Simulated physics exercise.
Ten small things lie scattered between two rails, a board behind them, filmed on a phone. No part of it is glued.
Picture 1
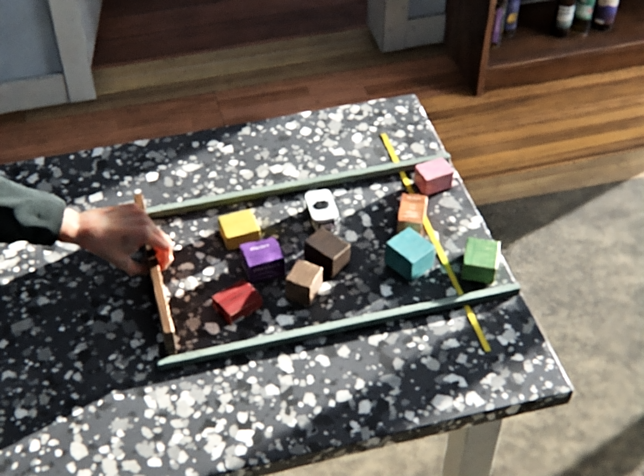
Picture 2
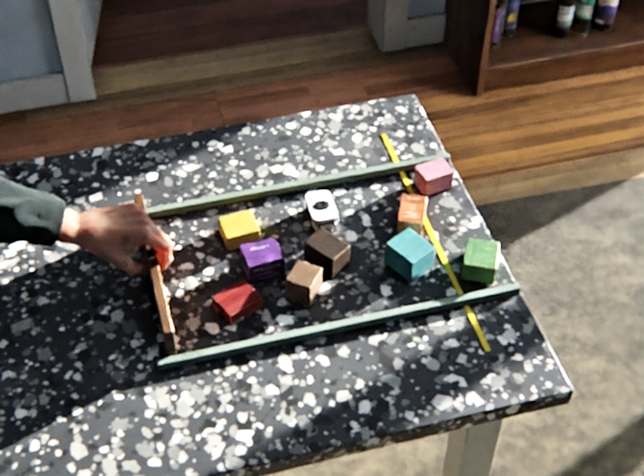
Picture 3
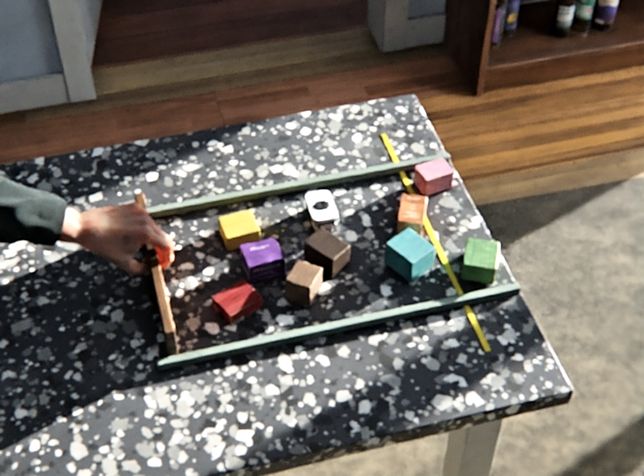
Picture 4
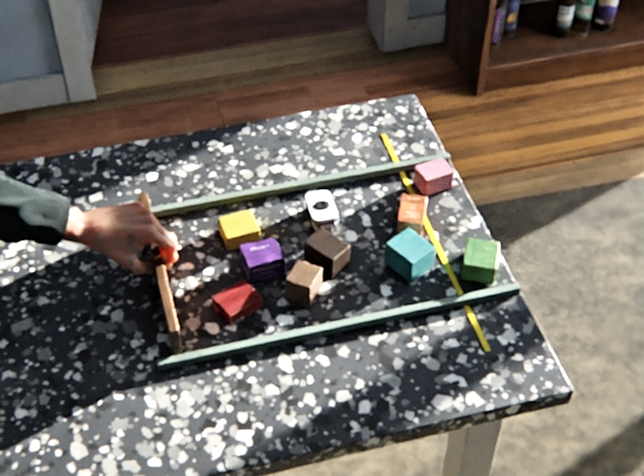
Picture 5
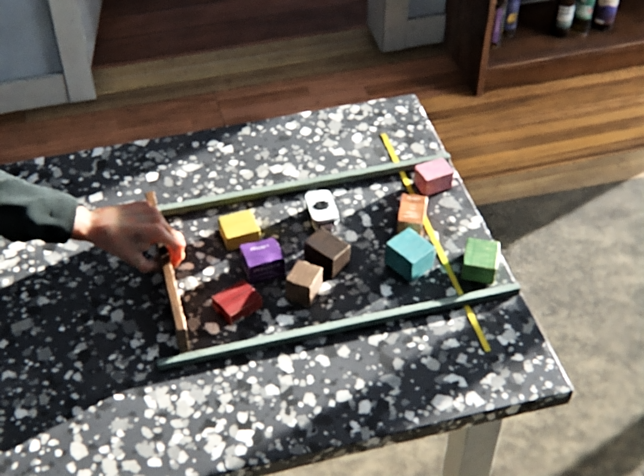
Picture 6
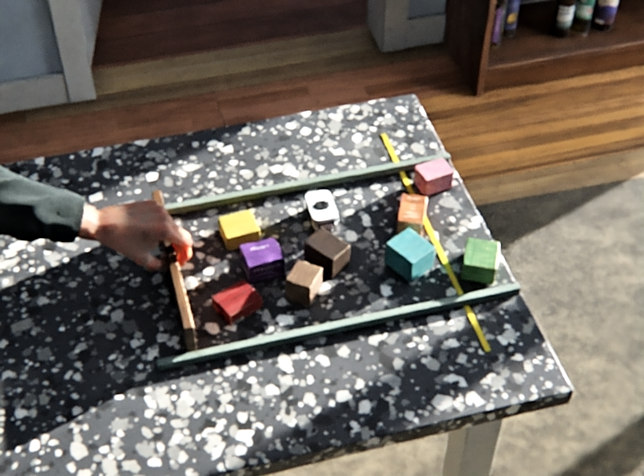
Wooden board sliding slightly right between two green rails, pushed by a hand, while scattered coloured blocks sit still on a speckled table.
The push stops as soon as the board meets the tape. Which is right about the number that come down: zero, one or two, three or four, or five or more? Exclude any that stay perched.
The table is going to lose three pieces, maybe four.
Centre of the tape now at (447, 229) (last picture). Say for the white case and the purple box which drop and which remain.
The white case goes off the edge; the purple box stays where it is.
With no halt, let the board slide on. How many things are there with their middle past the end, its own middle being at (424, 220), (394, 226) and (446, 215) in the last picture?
Counts per position: 4 / 1 / 7.
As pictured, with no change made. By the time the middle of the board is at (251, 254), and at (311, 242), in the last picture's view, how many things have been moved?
4 at one spot and 6 at the other.
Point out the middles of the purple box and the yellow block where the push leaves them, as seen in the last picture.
Purple box at (450, 224), yellow block at (432, 194).
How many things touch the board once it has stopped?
So the total is 3.
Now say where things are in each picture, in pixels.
In the first frame, green block (480, 260); pink block (434, 177); orange box (412, 216); board (154, 272); tape (431, 232).
In the second frame, pink block (434, 177); turquoise block (410, 255).
In the third frame, orange box (412, 216); red box (237, 302).
In the fourth frame, green block (480, 261); board (160, 271).
In the fifth frame, pink block (434, 177); black block (327, 253).
In the sixth frame, green block (480, 261); pink block (434, 177); orange box (412, 216); board (173, 269); tape (431, 232).
Soon after, none off yet; green block at rest near (480, 261); pink block at rest near (434, 177); orange box at rest near (412, 216).
At rest, the number that fall off is three or four; fallen, turquoise block, orange box, pink block and green block.
